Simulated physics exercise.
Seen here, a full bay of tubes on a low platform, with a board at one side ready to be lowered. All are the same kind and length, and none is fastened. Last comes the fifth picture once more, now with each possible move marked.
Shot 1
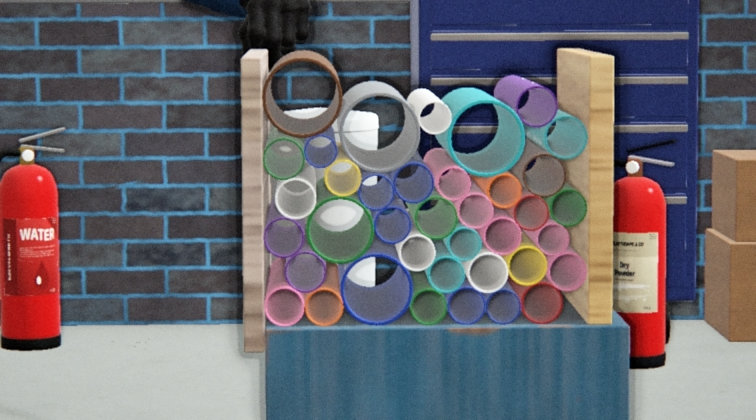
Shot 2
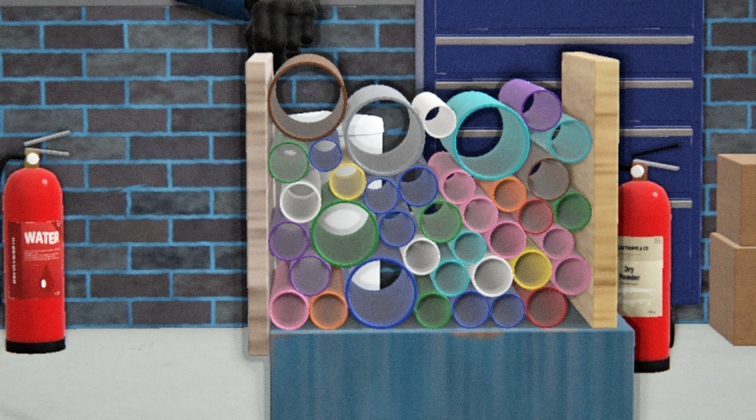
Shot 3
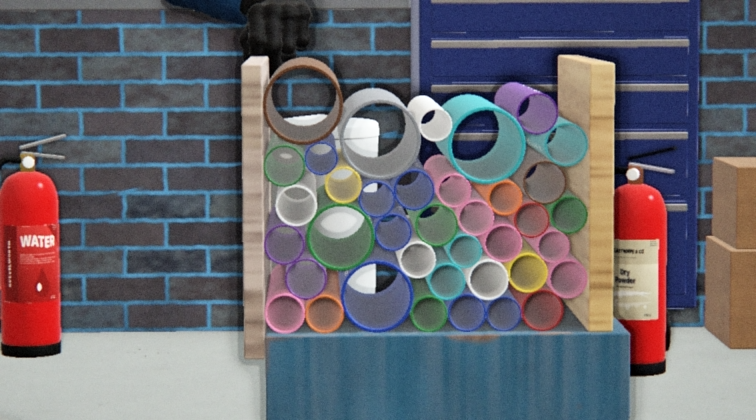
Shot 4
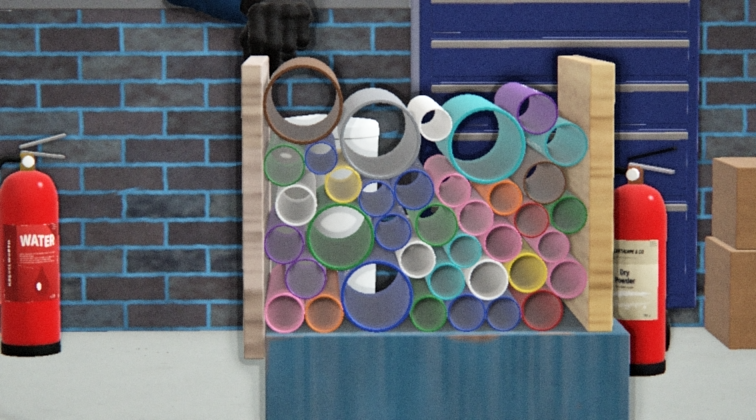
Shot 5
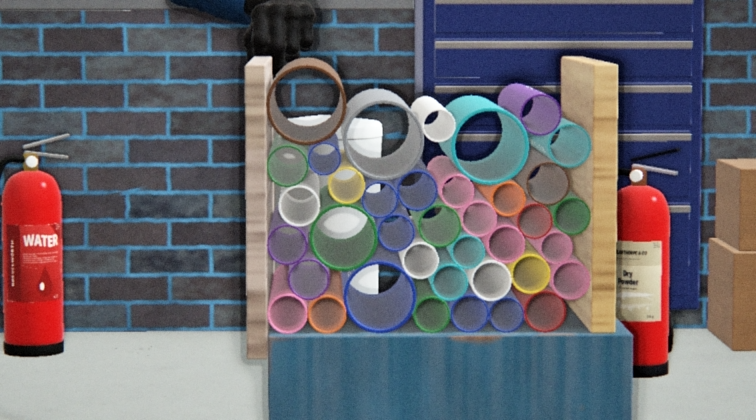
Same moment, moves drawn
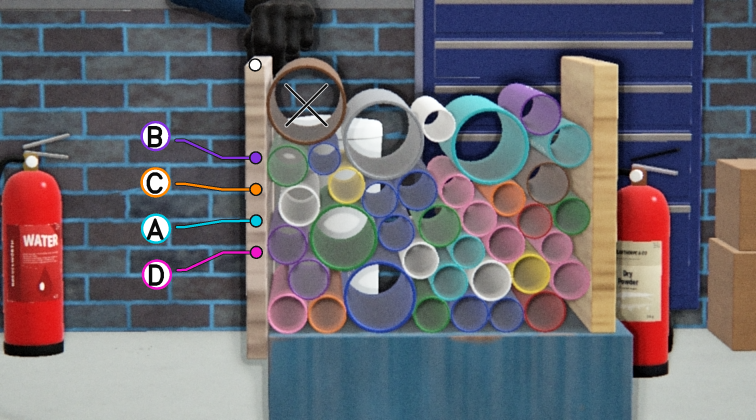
Colourful tubes sit stacked between two upright boards while a dark-gloved hand stays almost still.
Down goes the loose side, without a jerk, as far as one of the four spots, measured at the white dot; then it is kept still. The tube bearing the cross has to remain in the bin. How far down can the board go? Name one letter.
It can be let down to C.
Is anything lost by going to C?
No, at C.
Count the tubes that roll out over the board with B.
At B the number is none.
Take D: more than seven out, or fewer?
It loses fewer than seven.
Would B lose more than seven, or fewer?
Fewer than seven.
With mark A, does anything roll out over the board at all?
Yes.
On the marked copy, A at (256, 221); B at (256, 158); C at (256, 189); D at (256, 252); the cross at (306, 106); the white dot at (255, 65).
With C. Early on, top of the board (266, 124).
Further on, top of the board (267, 189).
At the end, top of the board (267, 189), none out over the board, the crossed one still inside.
As for the rest, A lets the crossed one out; B keeps the crossed one inside; D lets the crossed one out.
